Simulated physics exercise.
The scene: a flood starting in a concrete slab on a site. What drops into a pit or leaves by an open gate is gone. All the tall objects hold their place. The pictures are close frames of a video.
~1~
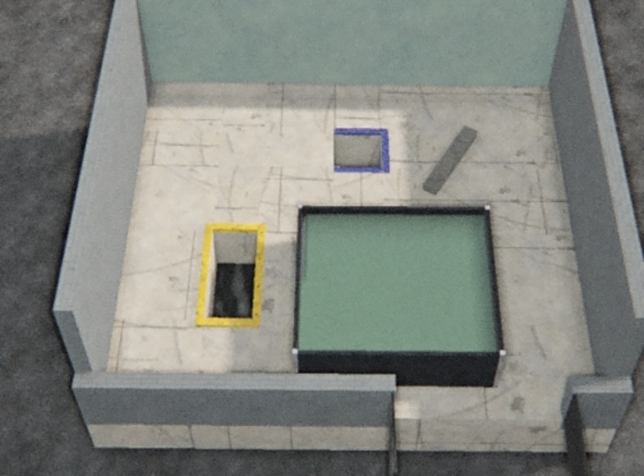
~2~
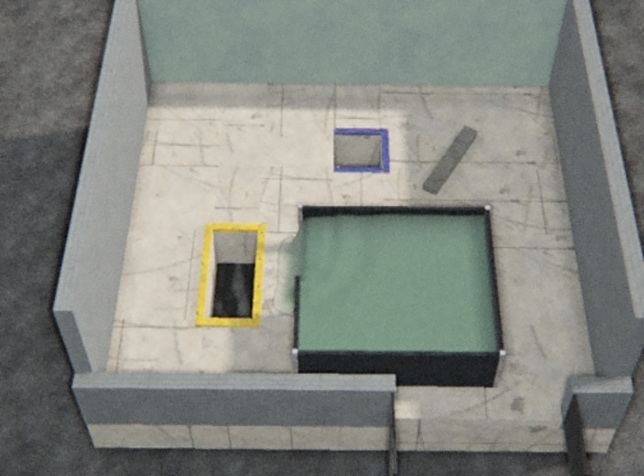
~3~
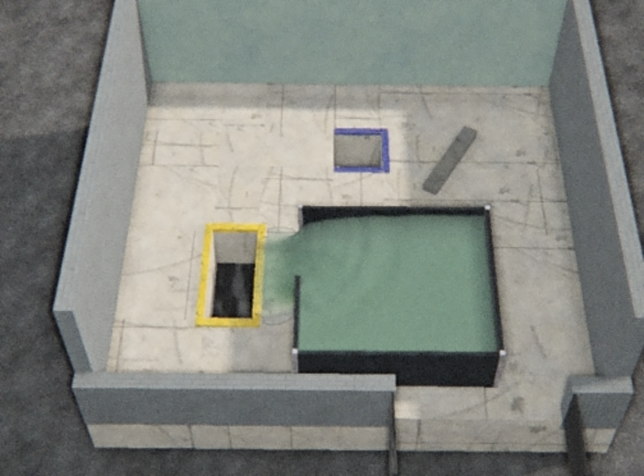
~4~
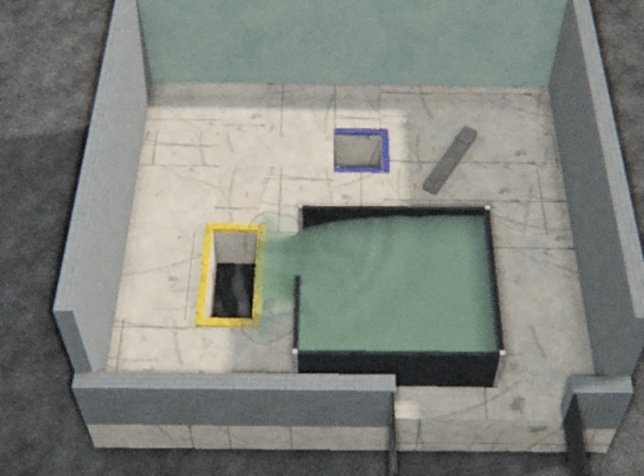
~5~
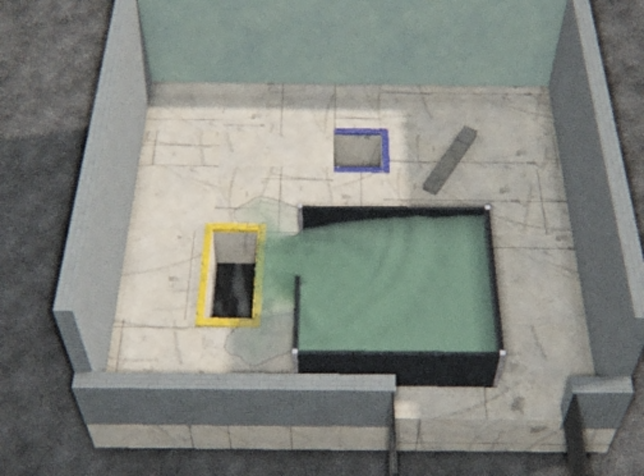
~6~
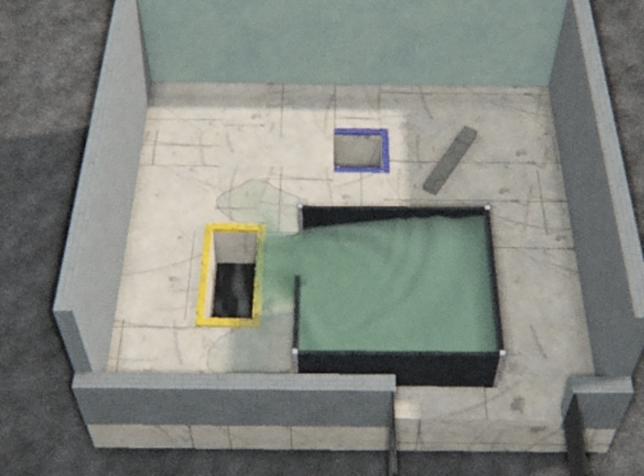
Green water poured out through a gap in the left side of a dark square tank, reached the yellow-edged pit beside it, and spread in a thin sheet across the pale floor around it.
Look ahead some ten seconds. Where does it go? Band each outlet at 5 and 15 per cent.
The gate takes under 5 %; the yellow pit takes over 15 %; the blue pit takes under 5 %.
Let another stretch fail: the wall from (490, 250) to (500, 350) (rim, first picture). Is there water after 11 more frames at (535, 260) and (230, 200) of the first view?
In that order: Covered, no water.
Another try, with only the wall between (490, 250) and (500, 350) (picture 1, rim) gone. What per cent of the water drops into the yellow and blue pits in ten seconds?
Per cent: Yellow 0, blue 6.
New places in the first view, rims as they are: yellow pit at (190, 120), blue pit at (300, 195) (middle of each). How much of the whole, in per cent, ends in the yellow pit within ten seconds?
Per cent: Yellow 30.
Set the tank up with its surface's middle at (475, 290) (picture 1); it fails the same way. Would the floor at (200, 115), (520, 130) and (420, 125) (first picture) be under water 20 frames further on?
One after the other: Under water, dry, not flooded.
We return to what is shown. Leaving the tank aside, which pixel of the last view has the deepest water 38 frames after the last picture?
Around (267, 273).
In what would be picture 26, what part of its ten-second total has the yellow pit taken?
Near 65 in a hundred.
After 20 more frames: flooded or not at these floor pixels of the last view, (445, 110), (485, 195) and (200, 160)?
In that order: Free of water, dry, wet.
A moment on, water covers 10 % of the floor; the gate 0 %, the yellow pit 15 %, the blue pit 0 %.
Next, water covers 25 % of the floor; the gate 0 %, the yellow pit 26 %, the blue pit 0 %.
Then, water covers 25 % of the floor; the gate 0 %, the yellow pit 39 %, the blue pit 0 %.
Later, water covers 40 % of the floor; the gate 0 %, the yellow pit 52 %, the blue pit 0 %.
In the end, water covers 60 % of the floor; the gate 0 %, the yellow pit 61 %, the blue pit 1 %.
